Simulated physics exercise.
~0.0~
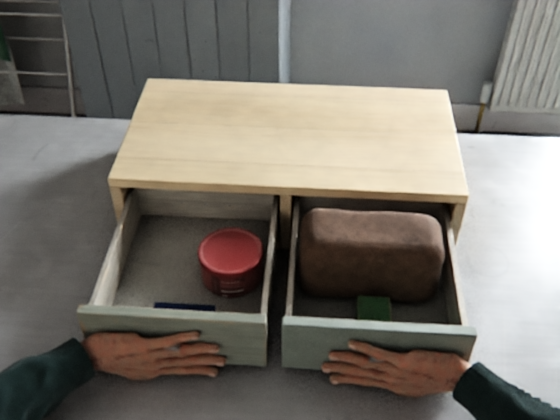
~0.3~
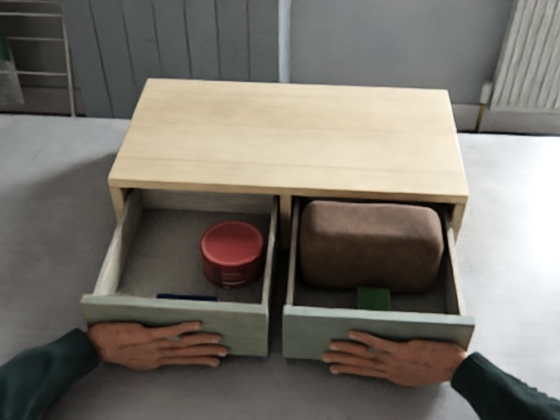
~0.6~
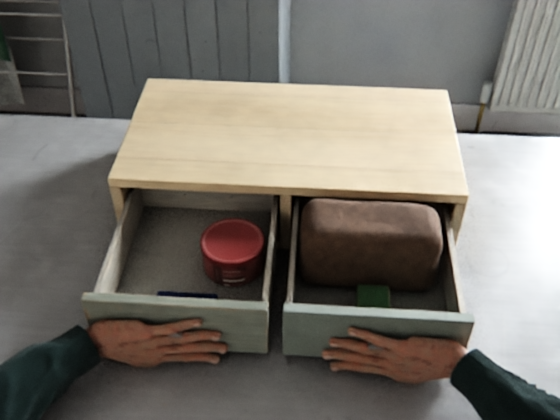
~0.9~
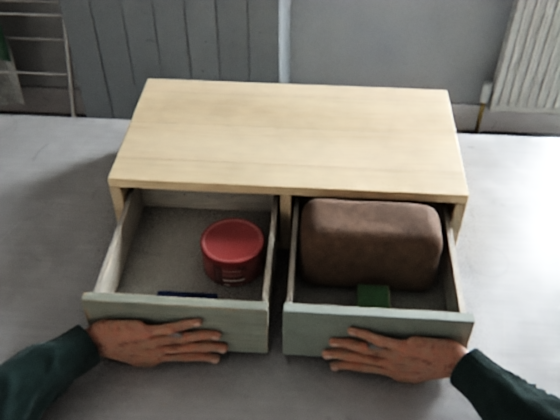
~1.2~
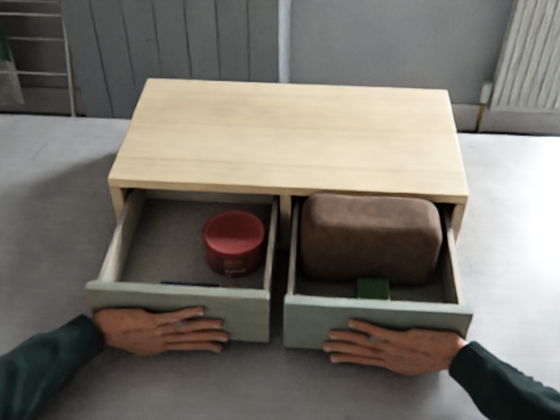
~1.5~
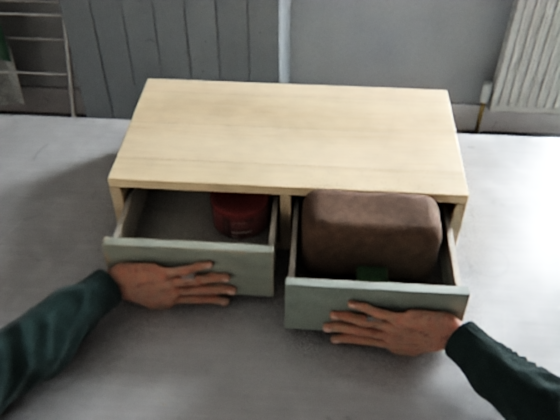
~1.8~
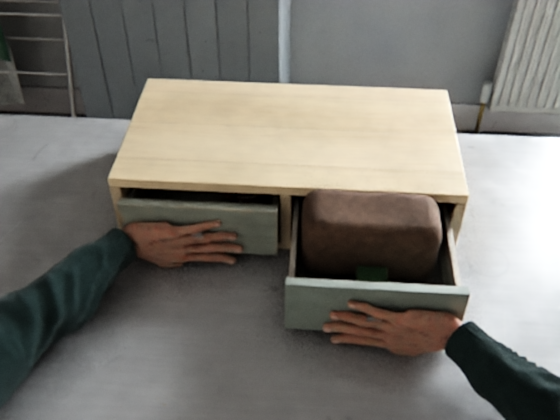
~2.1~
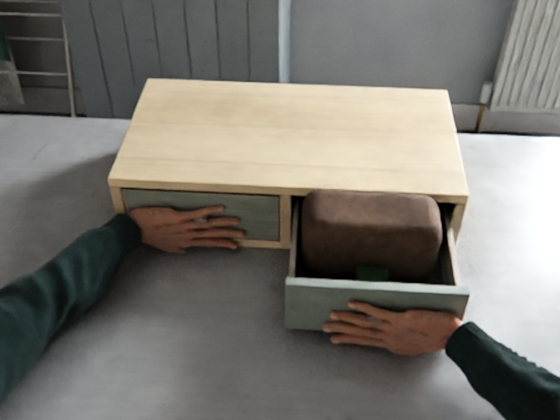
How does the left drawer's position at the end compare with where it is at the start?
At the start the left drawer is pulled well out towards the viewer with its contents showing, and by the end it is pushed back into the chest with its front flush.
